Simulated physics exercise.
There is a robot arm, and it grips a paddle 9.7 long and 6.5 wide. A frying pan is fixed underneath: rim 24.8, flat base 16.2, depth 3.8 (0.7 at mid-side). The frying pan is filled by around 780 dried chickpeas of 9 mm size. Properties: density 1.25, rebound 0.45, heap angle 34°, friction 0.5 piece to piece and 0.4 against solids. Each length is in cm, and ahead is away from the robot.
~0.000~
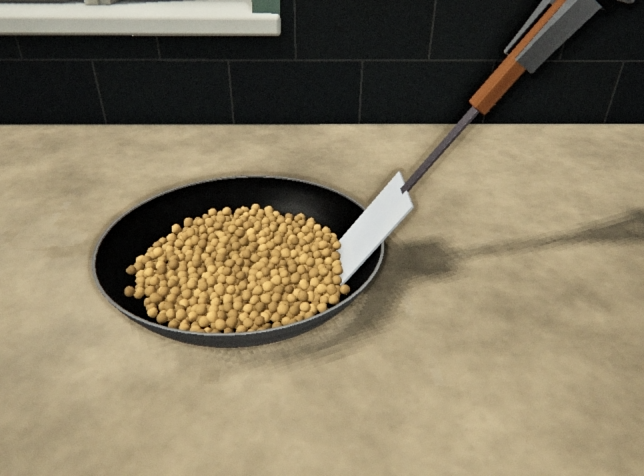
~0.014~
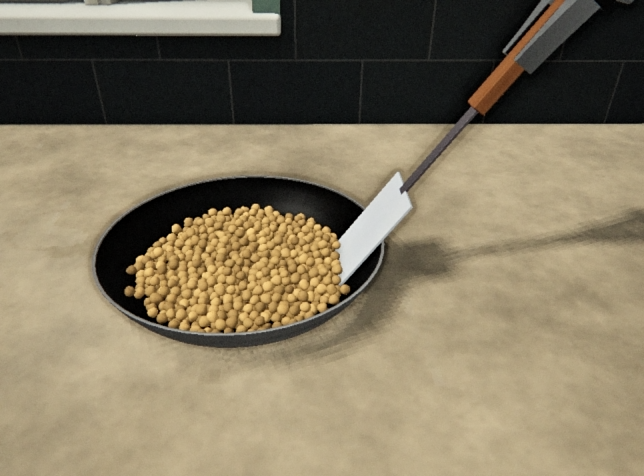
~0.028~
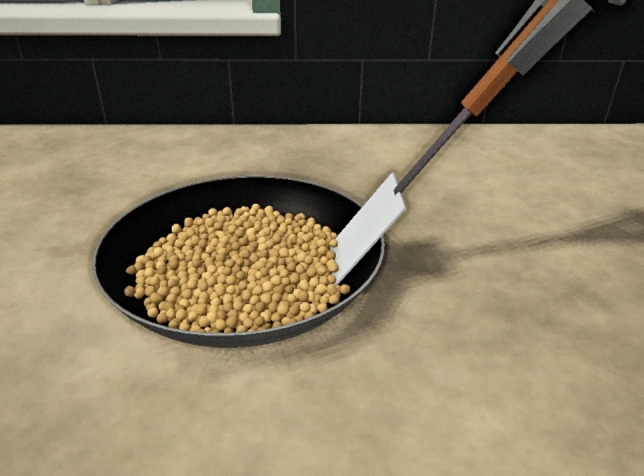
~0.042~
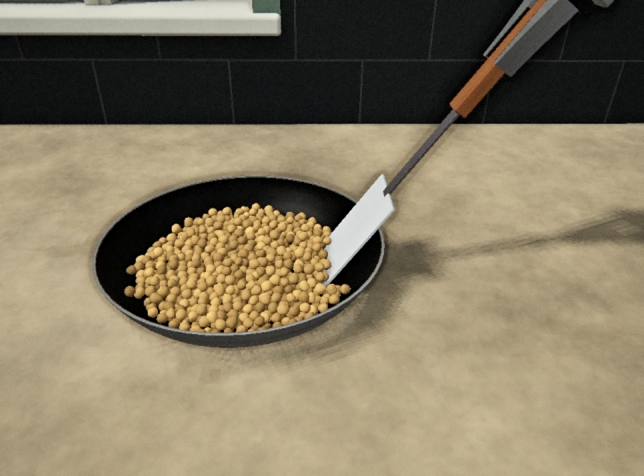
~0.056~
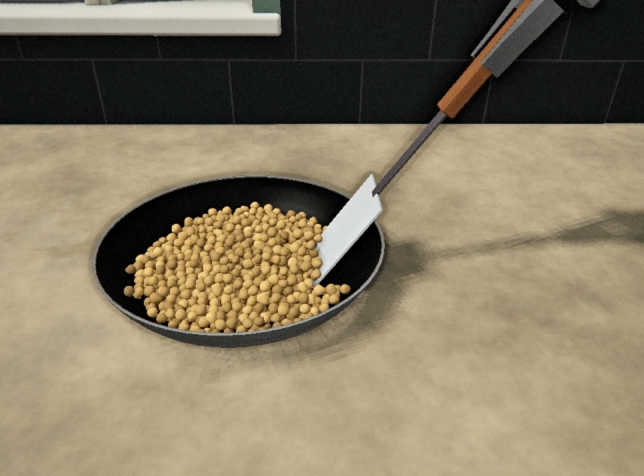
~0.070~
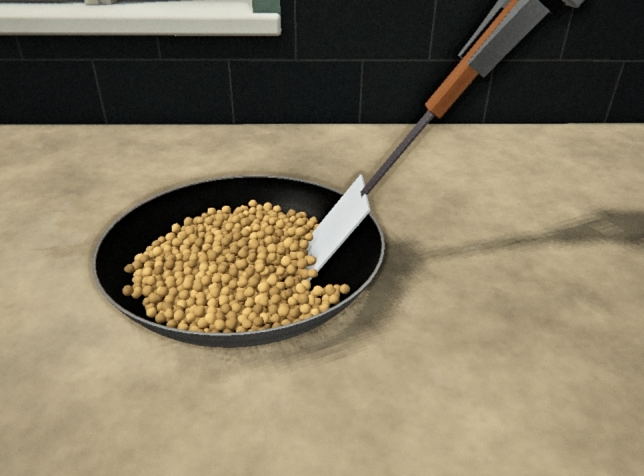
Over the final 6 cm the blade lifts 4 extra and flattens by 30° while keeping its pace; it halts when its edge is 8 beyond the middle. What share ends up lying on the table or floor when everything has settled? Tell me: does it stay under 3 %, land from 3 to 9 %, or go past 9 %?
It lands from 3 to 9 %.
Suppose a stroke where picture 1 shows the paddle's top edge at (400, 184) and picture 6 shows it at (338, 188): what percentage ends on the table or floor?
Roughly 10 percent ends up there.
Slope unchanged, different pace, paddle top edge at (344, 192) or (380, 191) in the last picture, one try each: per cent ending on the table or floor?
First try around 10 %, second try around 0 %.
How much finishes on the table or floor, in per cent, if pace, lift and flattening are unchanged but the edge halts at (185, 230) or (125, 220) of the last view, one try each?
First try about 0 percent, second about 15 percent.
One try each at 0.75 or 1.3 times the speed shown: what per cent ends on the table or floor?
Roughly 0 % and roughly 10 %.
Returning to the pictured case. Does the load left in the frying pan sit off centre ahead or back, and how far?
It sits near 3.5 centimetres ahead of centre.
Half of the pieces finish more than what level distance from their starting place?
Level distance of roughly 3 cm.
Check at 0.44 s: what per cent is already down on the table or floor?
Roughly 4 percent of it.
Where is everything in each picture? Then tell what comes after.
In the first frame, paddle top edge at (406, 188), sloping 55°; upper third of the load around (245, 258), from x 130 to 345, top at y 210; 775 in the frying pan.
In the second frame, paddle top edge at (405, 188), sloping 55°; upper third of the load around (245, 258), from x 130 to 345, top at y 210.
In the third frame, paddle top edge at (399, 190), sloping 55°; upper third of the load around (247, 257), from x 130 to 345, top at y 210.
In the fourth frame, paddle top edge at (388, 191), sloping 55°; upper third of the load around (253, 257), from x 130 to 345, top at y 210.
In the fifth frame, paddle top edge at (377, 191), sloping 55°; upper third of the load around (253, 254), from x 130 to 345, top at y 205.
In the sixth frame, paddle top edge at (365, 191), sloping 55°; upper third of the load around (249, 254), from x 130 to 345, top at y 205; 775 in the frying pan.
By 0.14 s, sloping 55°, highest piece 4 above the table; 775 in the frying pan.
By 0.20 s, sloping 44°, highest piece 5 above the table; 775 in the frying pan.
By 0.44 s, sloping 25°, highest piece 4 above the table; 737 in the frying pan, 38 on the table or floor.
By 1.49 s, sloping 25°, highest piece 4 above the table; 737 in the frying pan, 38 on the table or floor.
Final count, 737 in the frying pan, 38 on the table or floor. That is 5 % on the table or floor.
